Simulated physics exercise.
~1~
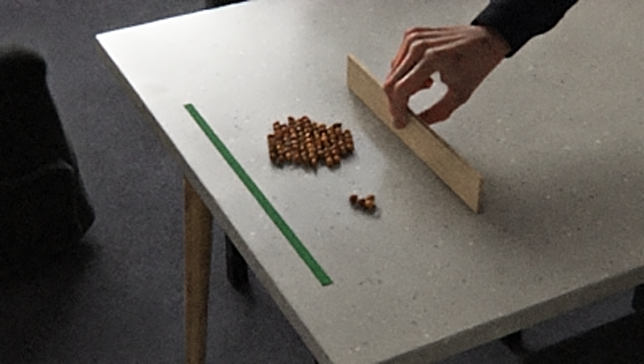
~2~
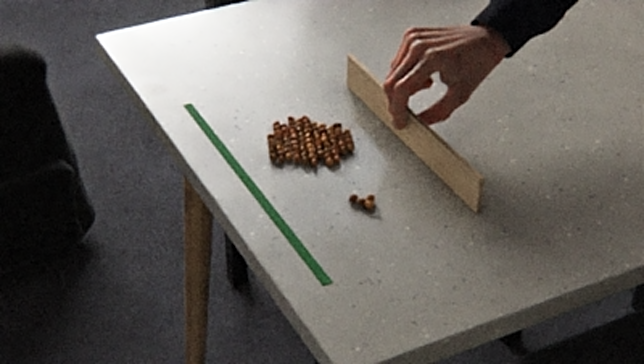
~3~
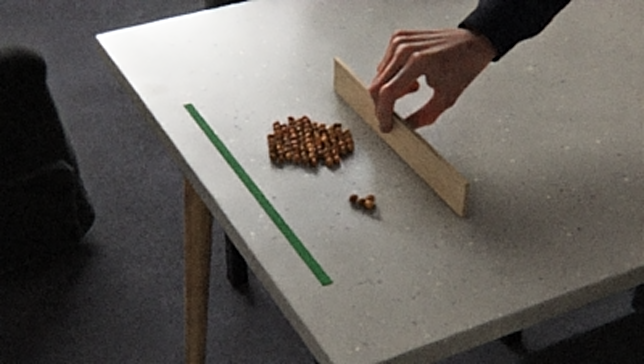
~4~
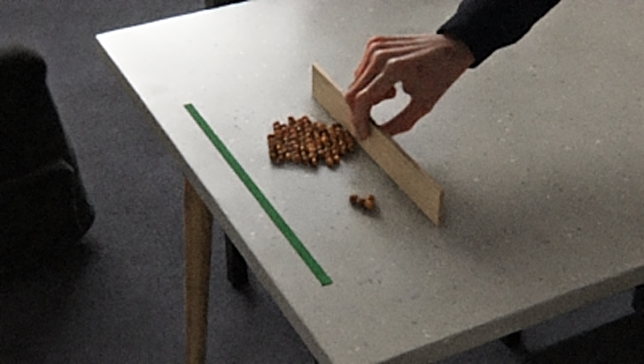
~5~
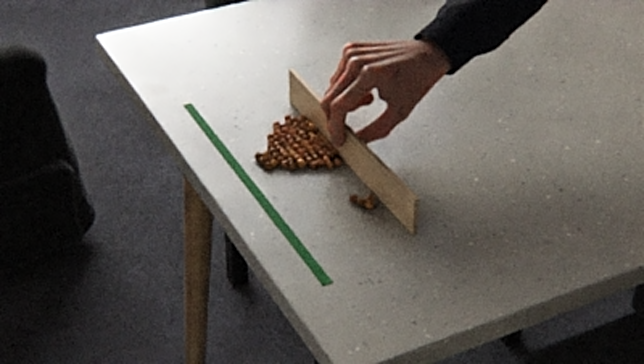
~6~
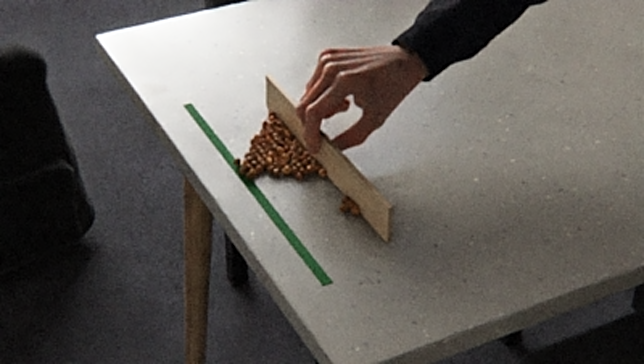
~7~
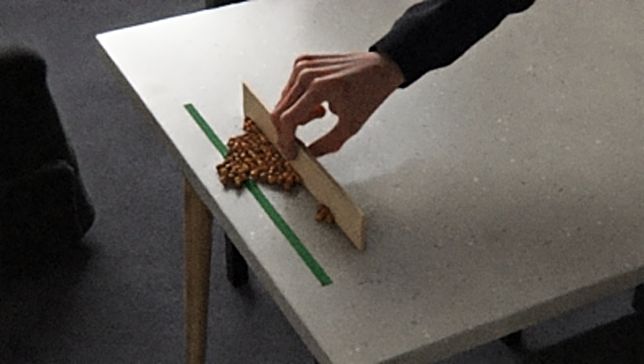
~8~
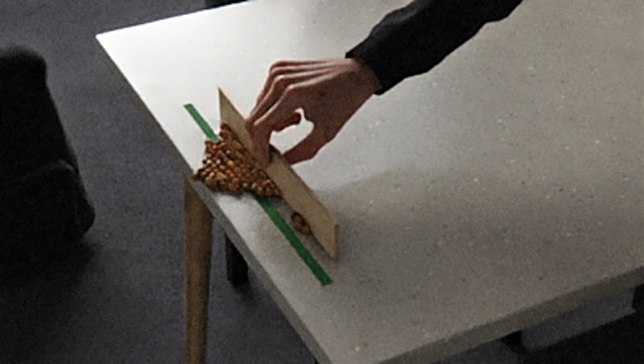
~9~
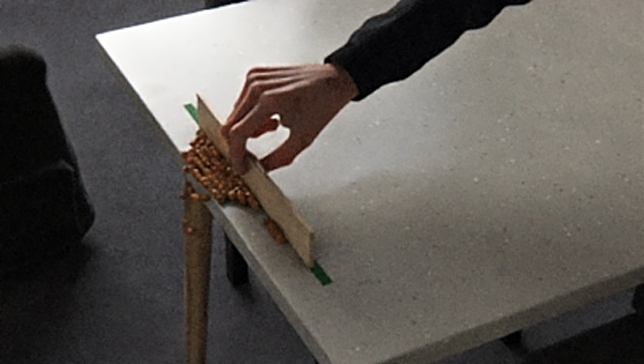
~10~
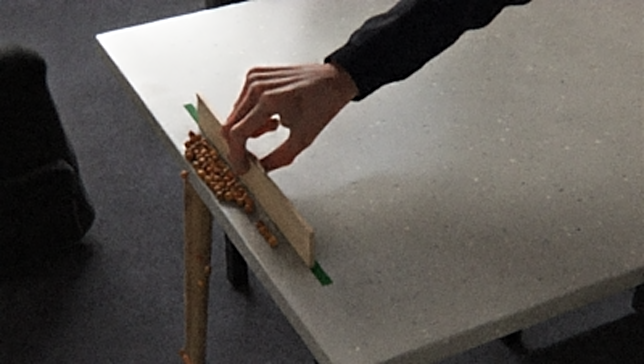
The clip shows a hand pushing a strip of wood leftward across a table, sweeping a large pile and a small cluster of brown pieces toward the edge. The strip stops at the green tape, with some of the larger pile fallen off and the small cluster still on the table.
